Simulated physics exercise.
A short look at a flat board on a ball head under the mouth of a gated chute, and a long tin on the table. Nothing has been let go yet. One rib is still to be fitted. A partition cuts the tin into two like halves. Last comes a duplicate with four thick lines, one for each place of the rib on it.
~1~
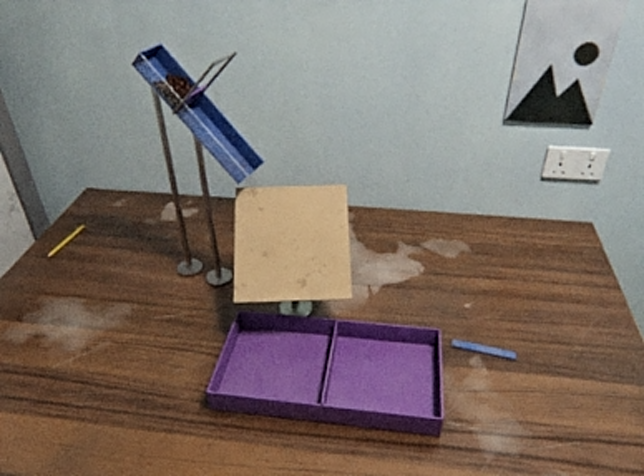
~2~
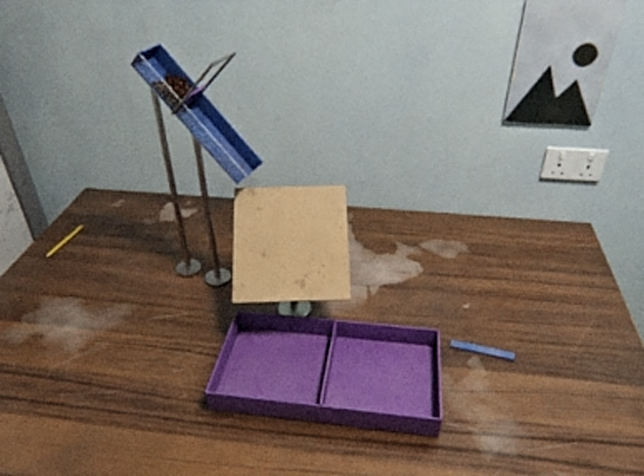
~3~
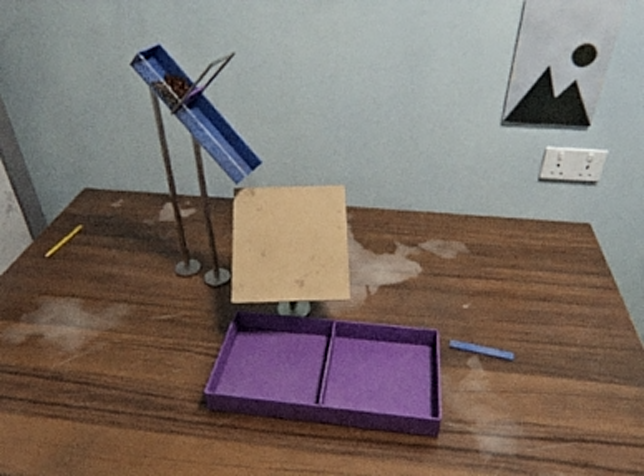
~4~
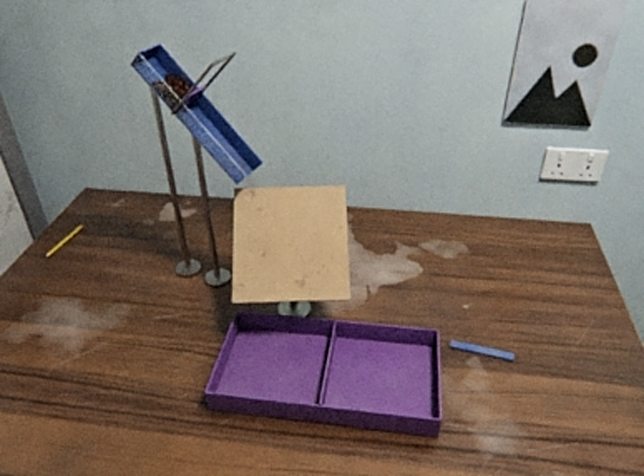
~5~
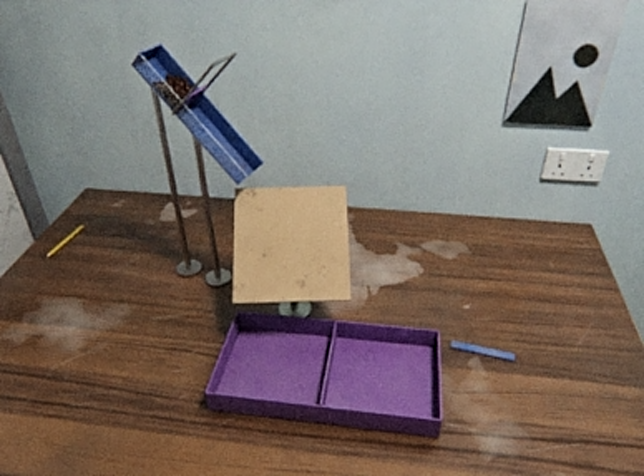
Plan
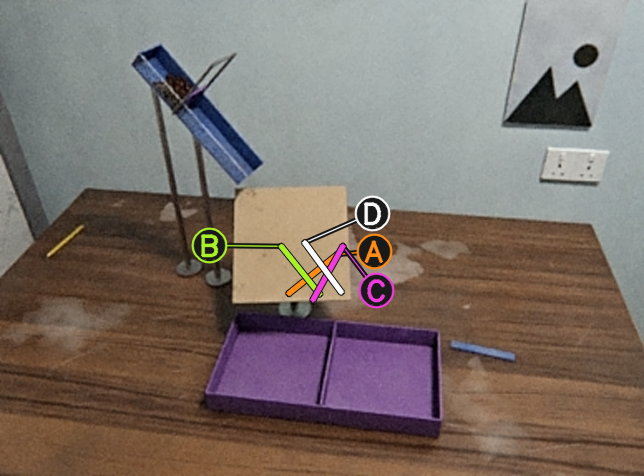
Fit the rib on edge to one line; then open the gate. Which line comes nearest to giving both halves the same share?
D is best.
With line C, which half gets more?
Left.
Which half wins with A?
Left.
On the marked copy, line A from (337, 254) to (288, 293); line B from (281, 246) to (319, 294); line C from (342, 246) to (313, 299); line D from (304, 242) to (341, 292).
With A, of what is caught, the larger part in the left half, roughly a quarter in the right.
With B, of what is caught, about a tenth in the left half, almost all in the right.
With C, of what is caught, the larger part in the left half, roughly a quarter in the right.
With D, of what is caught, roughly half in the left half, roughly half in the right.
